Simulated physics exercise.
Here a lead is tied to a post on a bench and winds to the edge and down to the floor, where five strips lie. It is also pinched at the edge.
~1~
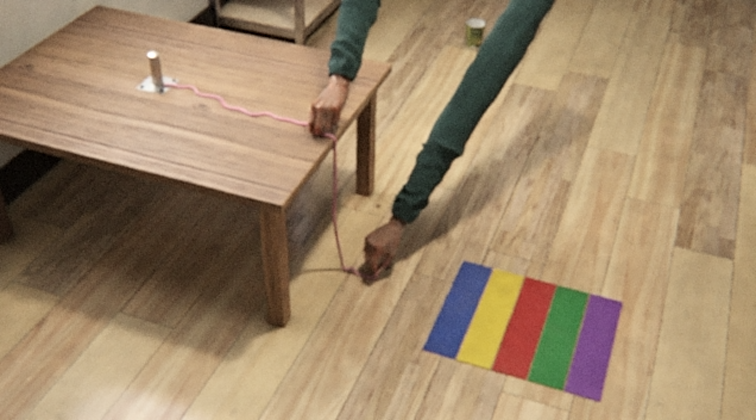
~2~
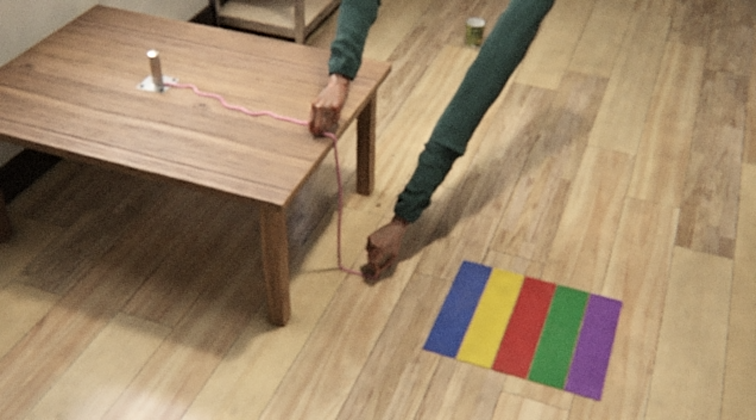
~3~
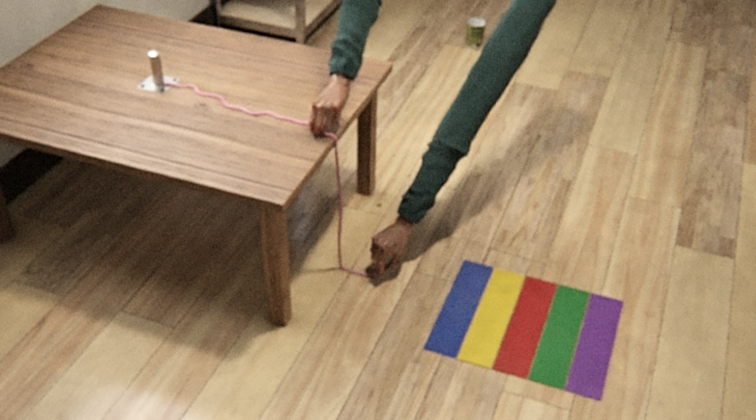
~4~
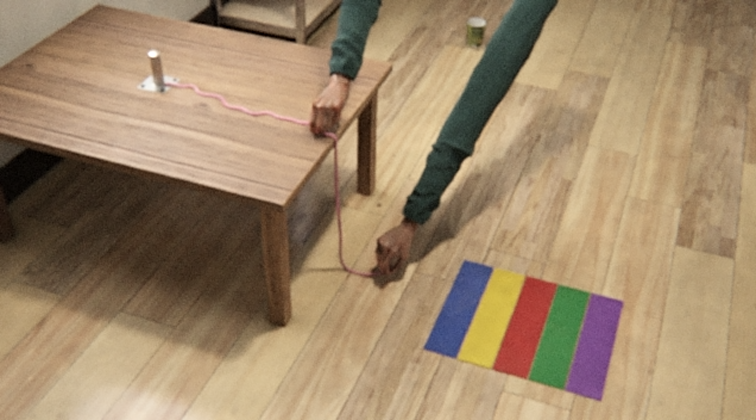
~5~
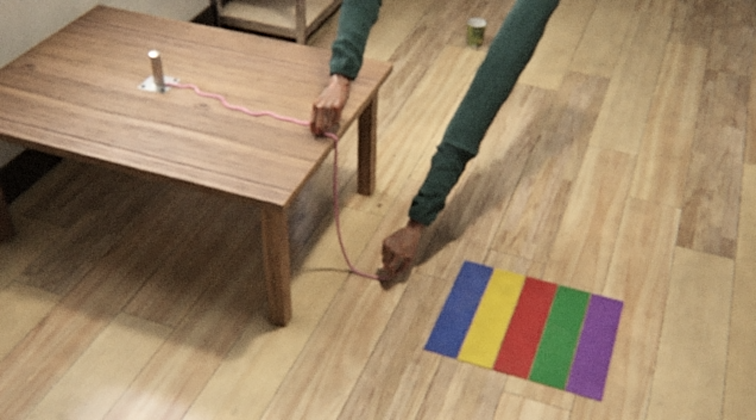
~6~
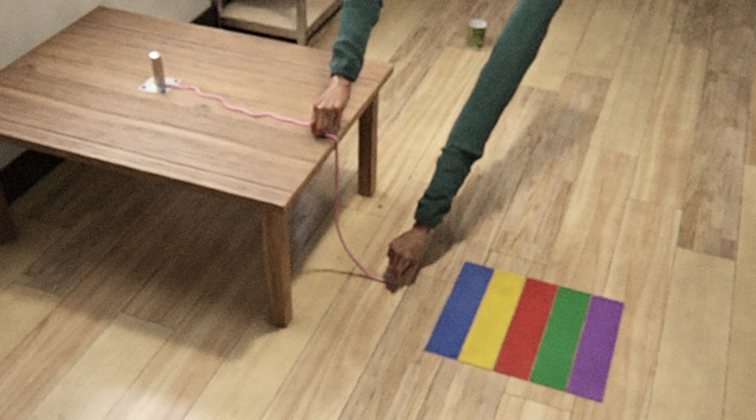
A hand slowly drew the end of a pink cord a short way right across the wooden floor toward five coloured strips, while another hand kept it pinched at the table's edge.
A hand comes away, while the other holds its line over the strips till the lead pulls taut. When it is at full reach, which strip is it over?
It is over the yellow strip.
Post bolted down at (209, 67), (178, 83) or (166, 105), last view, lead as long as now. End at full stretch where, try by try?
Taking the tries in turn, you get (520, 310), (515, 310) and (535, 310).
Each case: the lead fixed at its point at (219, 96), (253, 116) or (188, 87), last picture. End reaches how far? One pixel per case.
Try 1: (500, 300); try 2: (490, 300); try 3: (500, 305).
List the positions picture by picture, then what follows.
The first picture shows end (377, 270); blue (446, 337); yellow (480, 347); red (515, 357); green (550, 367); purple (587, 377).
The second picture shows end (380, 270); lead through (192, 87) (237, 108) (295, 121) (336, 153) (340, 208) (339, 261).
The third picture shows end (384, 271).
The fourth picture shows end (389, 272); lead through (193, 86) (238, 108) (296, 121) (336, 152) (338, 208) (342, 261).
The fifth picture shows end (395, 274).
The sixth picture shows end (401, 276); lead through (194, 88) (239, 110) (297, 122) (337, 154) (336, 208) (357, 262).
A little later, end near (446, 289); short of the strips.
Next, end near (481, 298); over yellow.
When it is tight, end near (502, 304); over yellow. It gets as far as the yellow strip.
